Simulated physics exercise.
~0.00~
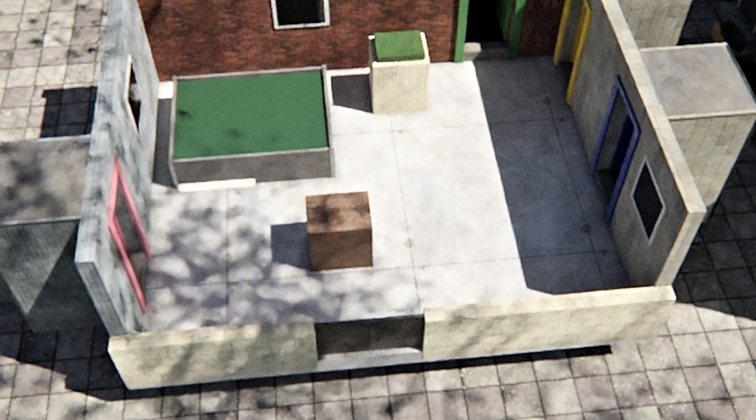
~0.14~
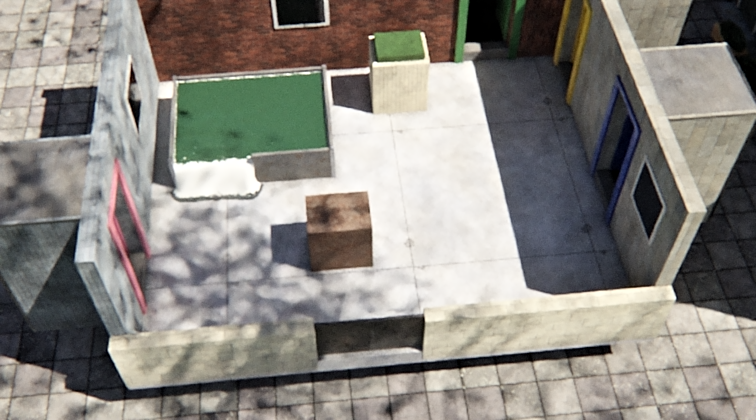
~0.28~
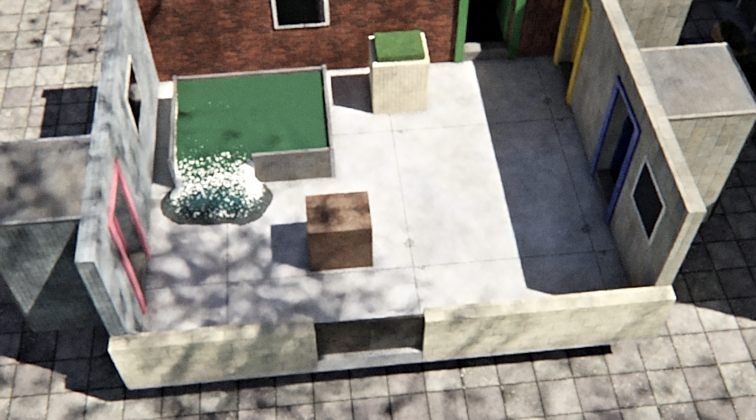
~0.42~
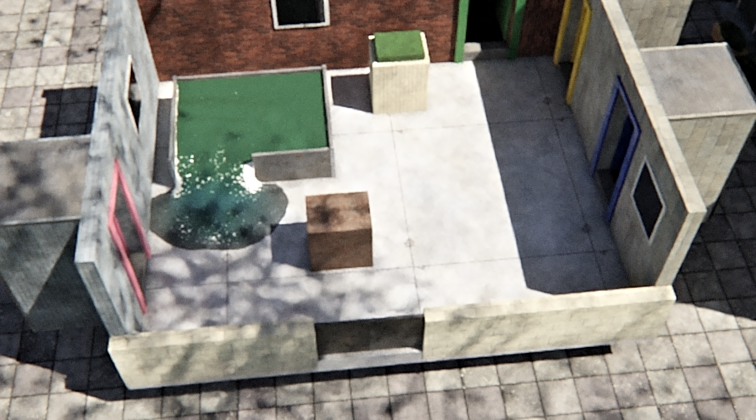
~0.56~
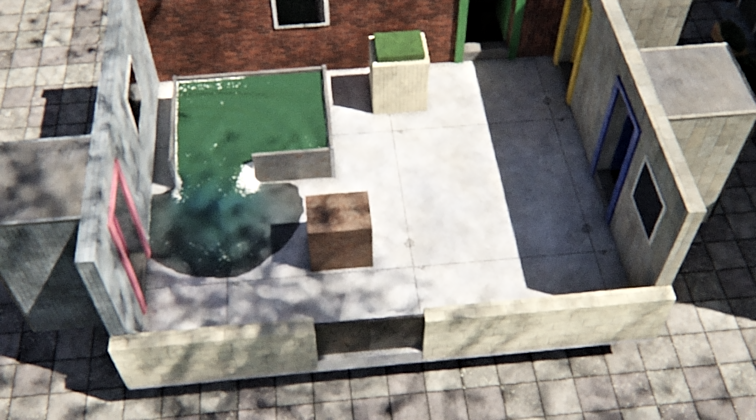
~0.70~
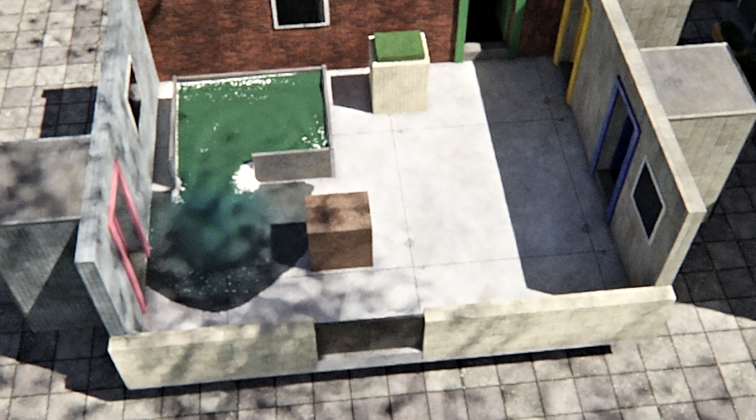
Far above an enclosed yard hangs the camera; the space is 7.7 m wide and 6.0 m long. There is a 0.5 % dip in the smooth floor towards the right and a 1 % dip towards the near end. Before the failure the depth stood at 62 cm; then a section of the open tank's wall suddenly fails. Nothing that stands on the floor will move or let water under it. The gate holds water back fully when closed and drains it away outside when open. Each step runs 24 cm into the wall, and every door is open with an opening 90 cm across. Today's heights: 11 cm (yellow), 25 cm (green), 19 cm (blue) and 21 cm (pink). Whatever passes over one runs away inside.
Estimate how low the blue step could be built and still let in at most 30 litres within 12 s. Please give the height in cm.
I would say 10 cm or so.
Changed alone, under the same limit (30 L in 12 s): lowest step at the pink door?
Door pink, min height approx. 17 cm.
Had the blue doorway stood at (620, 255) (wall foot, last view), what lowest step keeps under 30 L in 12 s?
You'd want it roughly 18 cm high.
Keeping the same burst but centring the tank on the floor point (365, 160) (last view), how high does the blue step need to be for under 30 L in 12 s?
It must be around 9.5 cm tall.
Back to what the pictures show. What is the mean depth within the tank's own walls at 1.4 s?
Average depth: Approx. 45 cm.
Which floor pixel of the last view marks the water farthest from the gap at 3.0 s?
Somewhere near the pixel (542, 326).
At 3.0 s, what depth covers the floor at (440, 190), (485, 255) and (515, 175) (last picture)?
Depth: About 0, 0, 0 cm.
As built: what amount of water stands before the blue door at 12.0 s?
Lab note: Depth approx. 10.0 cm.
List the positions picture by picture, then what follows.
The open tank at (251, 115) is whole and still, 62 cm deep; the blue door at (613, 158) is dry, in the first frame.
Water pours out at (216, 174) and has run 0.3 m, to (191, 199); about 10 cm deep outside, 62 cm at the back, in the second frame.
Water pours out at (216, 176) and has run 0.8 m, to (233, 221); about 11 cm deep outside, 62 cm at the back, in the third frame.
Water pours out at (217, 177) and has run 1.3 m, to (211, 246); about 8 cm deep outside, 62 cm at the back, in the fourth frame.
Water pours out at (217, 177) and has run 1.9 m, to (211, 273); about 6 cm deep outside, 59 cm at the back, in the fifth frame.
The gap is at (216, 177), the front 2.5 m out at (207, 305); the back of the open tank holds 52 cm; 5.0 m in a straight line remain to the blue door at (613, 158), in the sixth frame.
After 1.4 s water covers 20 % of the floor, deepest (46 cm) near (141, 362); it has not reached the blue door.
After 3.0 s water covers 35 % of the floor, deepest (38 cm) near (141, 362); it has not reached the blue door.
After 12.0 s water covers 95 % of the floor, deepest (14 cm) near (610, 320); 10 cm at the blue door, 0 litres in over its 19 cm step.
At the blue door as built, the water arrived by 4.6 s and peaked near 17 cm at 5.0 s.
Run again over the same 12 s with other heights there, 43 litres in over 9 cm, 11 litres over 12.5 cm. The limit of 30 litres is kept from about 10 cm up.
